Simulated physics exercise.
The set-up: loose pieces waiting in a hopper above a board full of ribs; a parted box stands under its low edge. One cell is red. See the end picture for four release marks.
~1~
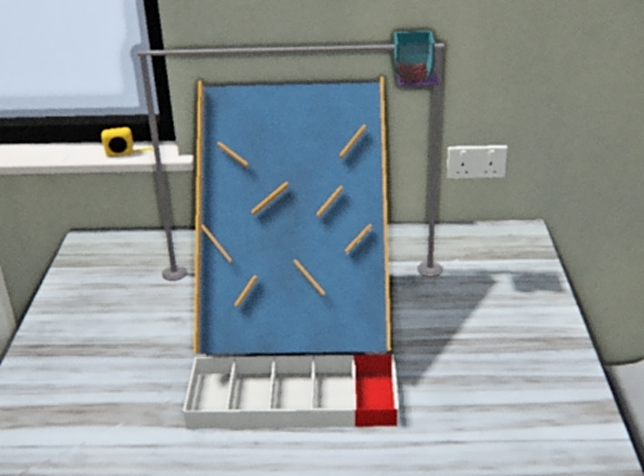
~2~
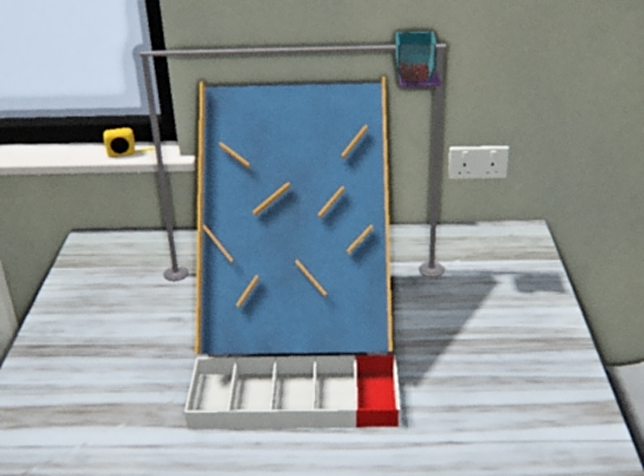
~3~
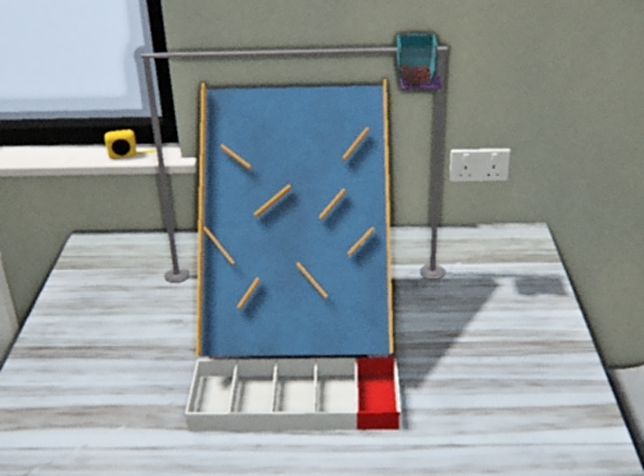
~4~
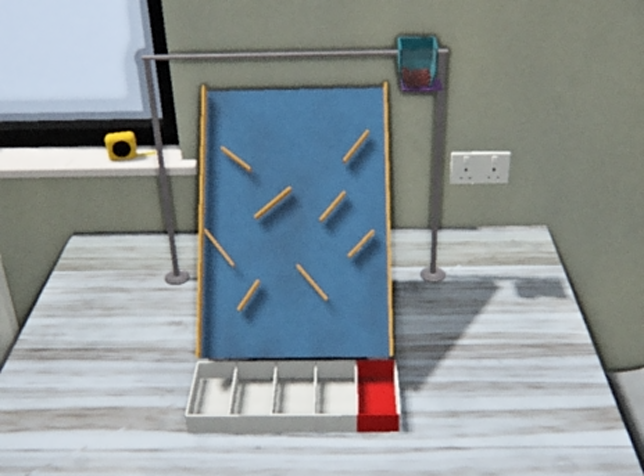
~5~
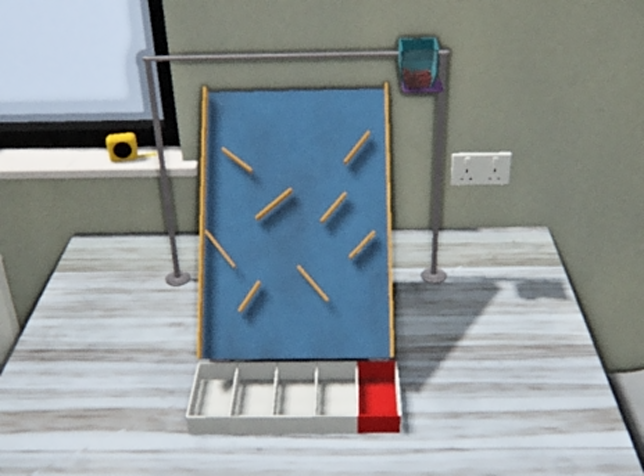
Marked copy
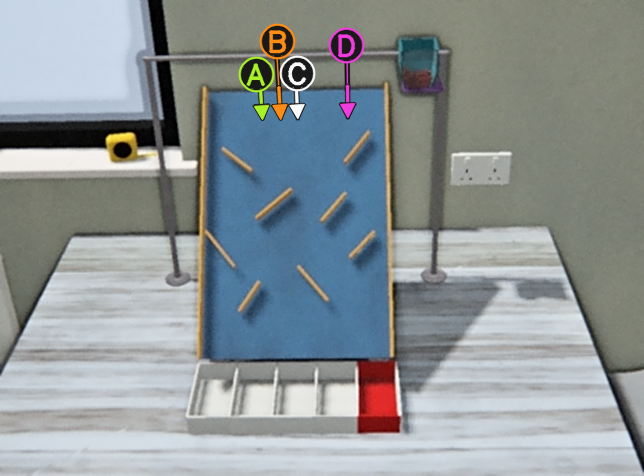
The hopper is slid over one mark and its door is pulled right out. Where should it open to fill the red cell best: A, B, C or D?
C.
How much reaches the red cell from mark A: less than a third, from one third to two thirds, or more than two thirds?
Less than a third.
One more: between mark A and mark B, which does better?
That would be B.
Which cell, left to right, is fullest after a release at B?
It is the first one.
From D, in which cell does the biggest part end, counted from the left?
The second.
On the marked copy, mark A meets the board at (262, 114); mark B meets the board at (280, 114); mark C meets the board at (297, 113); mark D meets the board at (347, 112).
With A, a small share in the red cell, the bulk in other cells, a small share held on the board.
With B, close to a quarter in the red cell, close to two thirds in other cells, a small share held on the board.
With C, close to half in the red cell, close to half in other cells, only a few held on the board.
With D, a small share in the red cell, the bulk in other cells, a small share outside the box.
